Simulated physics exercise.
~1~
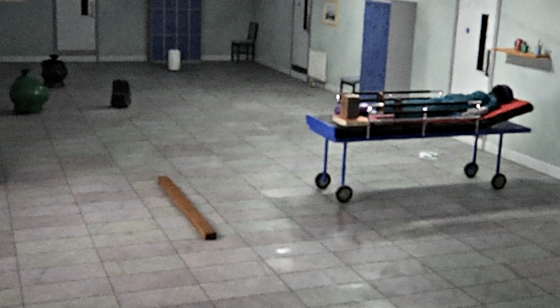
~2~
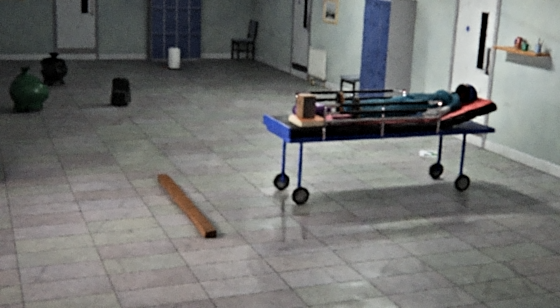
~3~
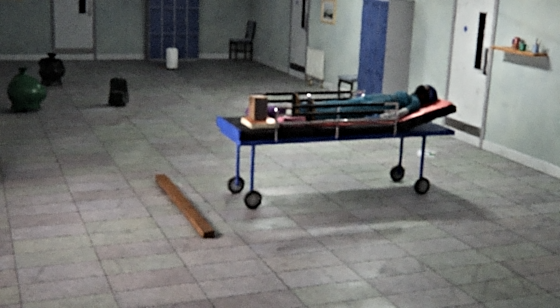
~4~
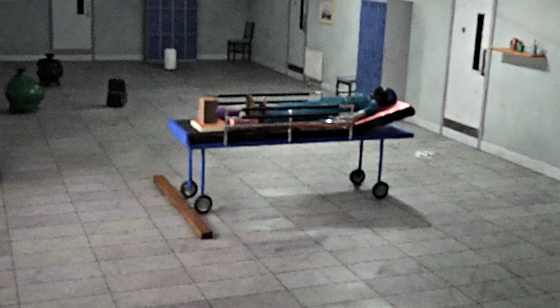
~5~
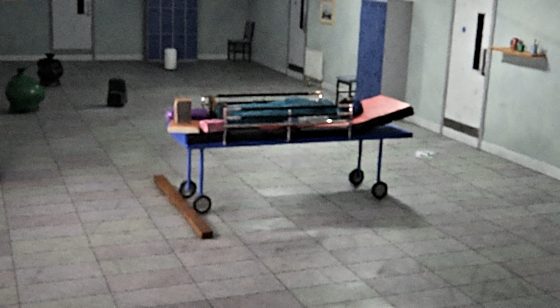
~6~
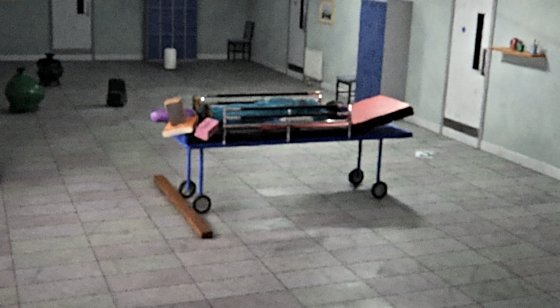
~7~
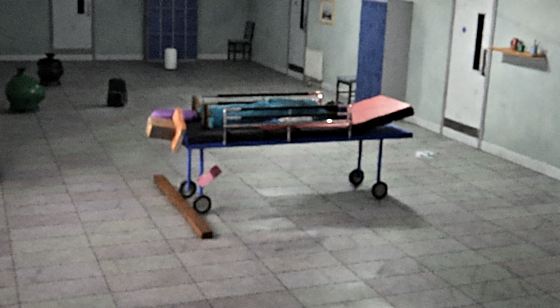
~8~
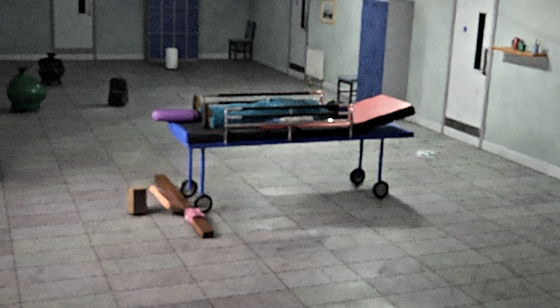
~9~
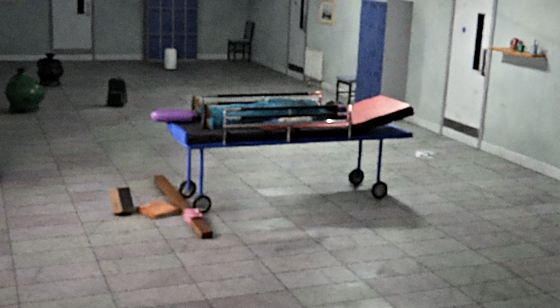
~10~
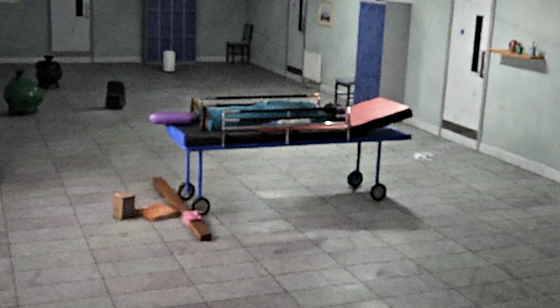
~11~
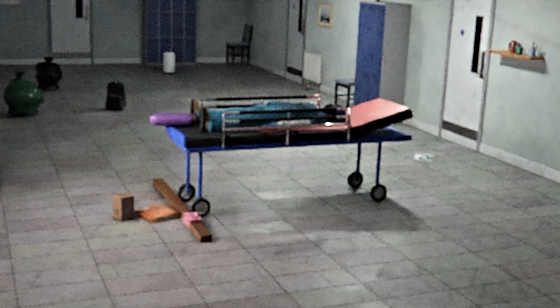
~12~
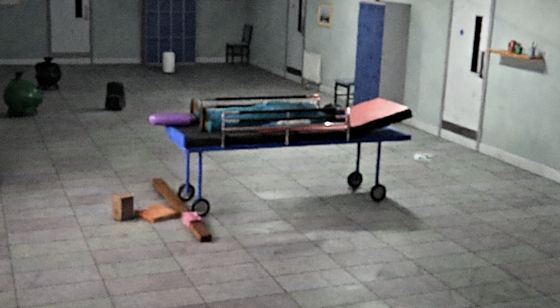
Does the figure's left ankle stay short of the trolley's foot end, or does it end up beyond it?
The left ankle stays short of the foot end. The figure slides left when the trolley stops but comes to rest with that ankle still over the bed.
In a wide tiled room with pale walls and blue lockers, a blue hospital trolley rolls left, carrying a figure on its back and several loose items near the foot end. Its leading wheels meet a long brown sill on the floor, and it stops at once, staying level. The figure and the items keep sliding left, away from the raised backrest. A brown boxy pump, an orange folder and a pink box tip off the end and drop to the floor beside the sill. The purple bottle comes to rest poking out over the edge, while the figure stays on the trolley.
